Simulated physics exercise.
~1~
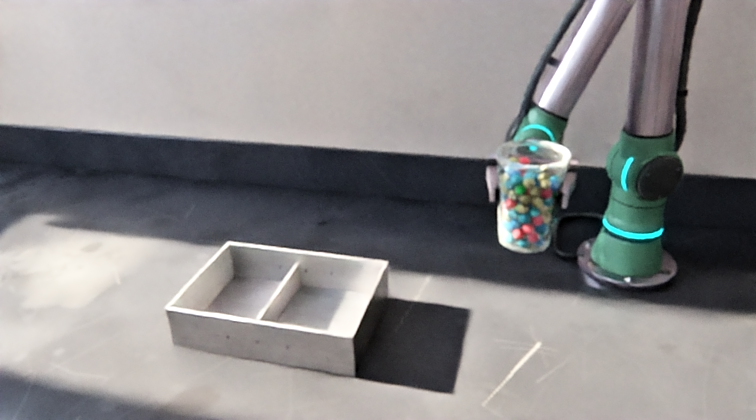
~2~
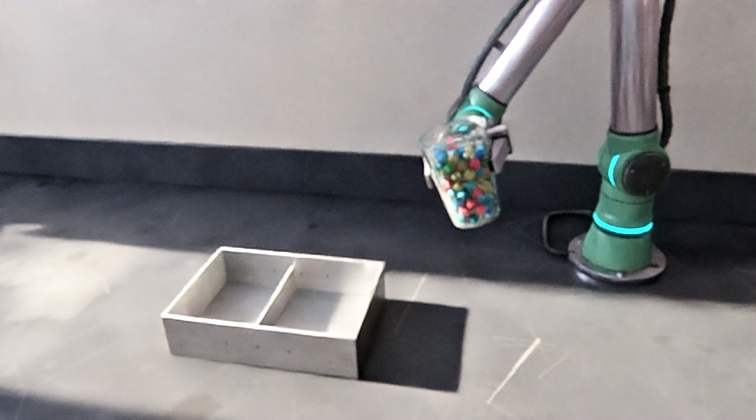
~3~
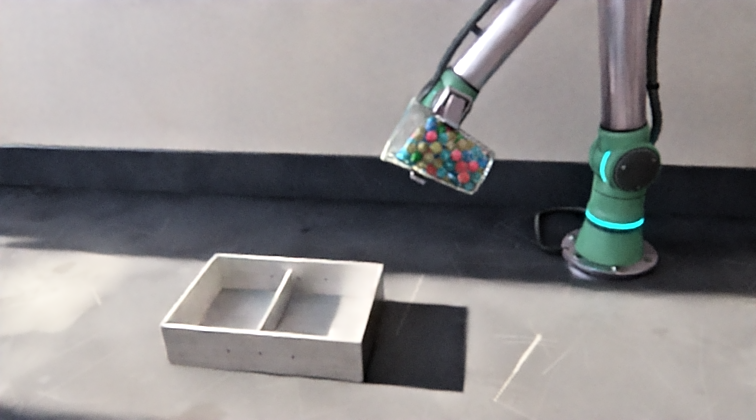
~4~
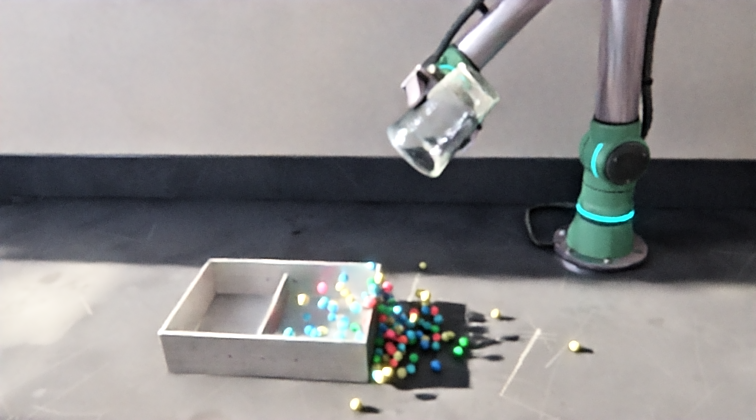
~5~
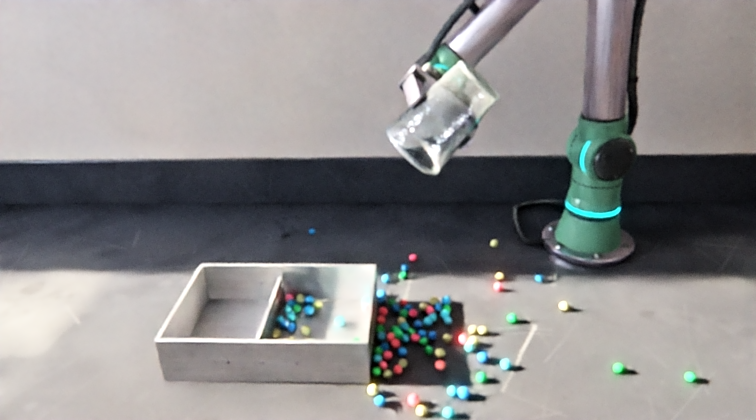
At first, a green and silver robot arm holds a clear cup of colourful round sweets upright, to the right of a grey, open box split into two parts. The arm swings the cup left and begins to lean it. It then tips the cup onto its side, with the sweets still inside. Next the cup turns mouth down and the sweets pour out, some into the box's right part but many over its right edge. Finally the emptied cup hangs still while most sweets lie scattered on the table and the left part stays empty.
